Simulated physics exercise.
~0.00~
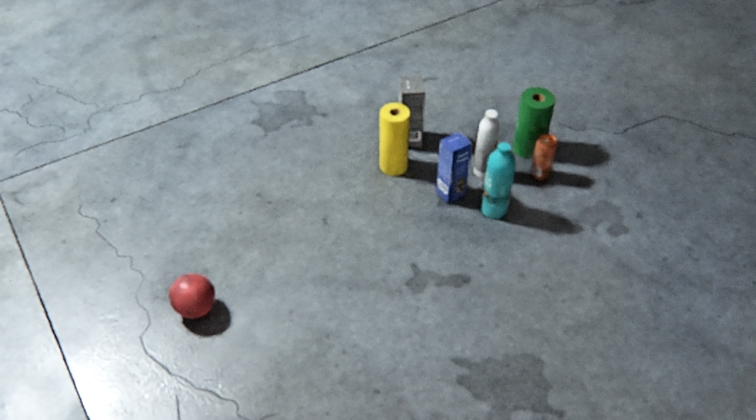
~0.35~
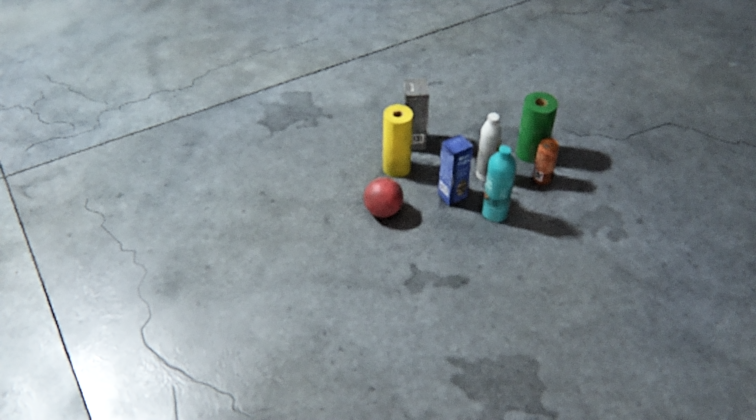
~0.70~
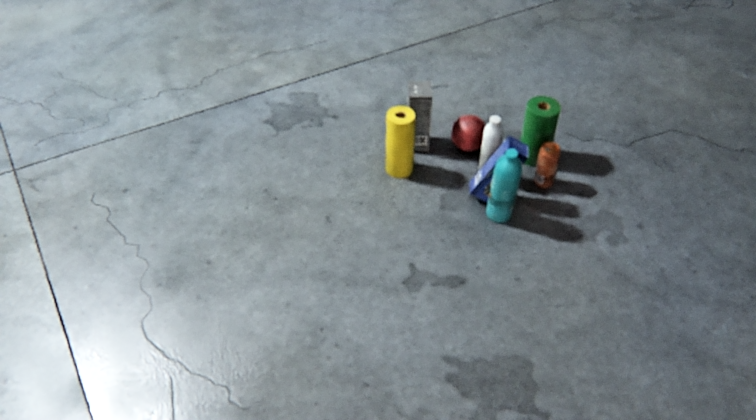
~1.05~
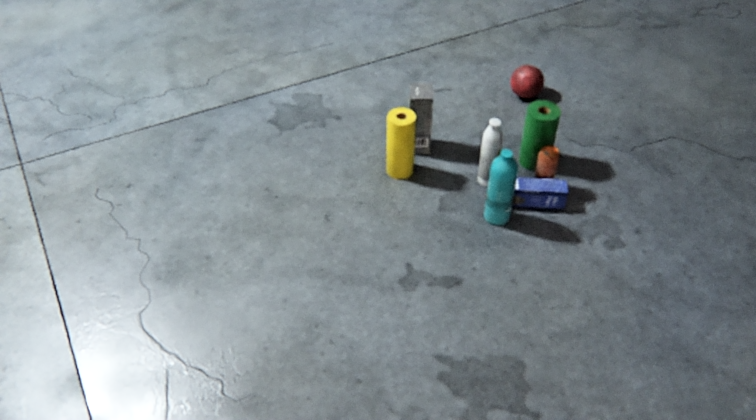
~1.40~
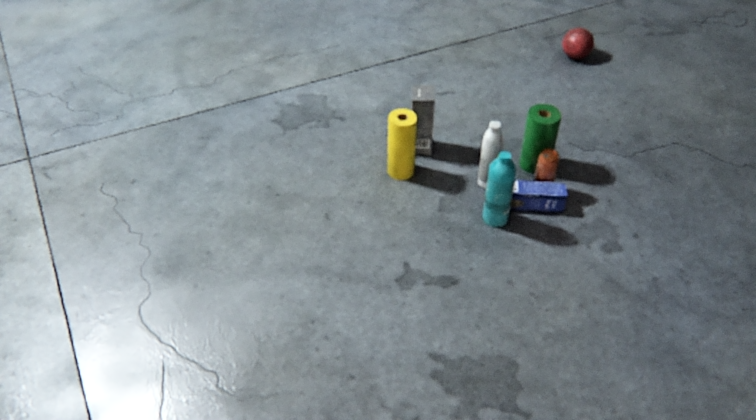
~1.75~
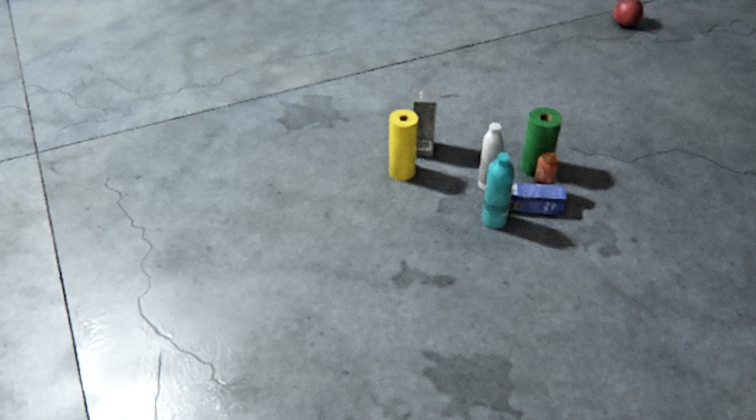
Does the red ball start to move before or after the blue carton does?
The red ball moves before the blue carton. It is already rolling toward the group while the carton still stands in its place.
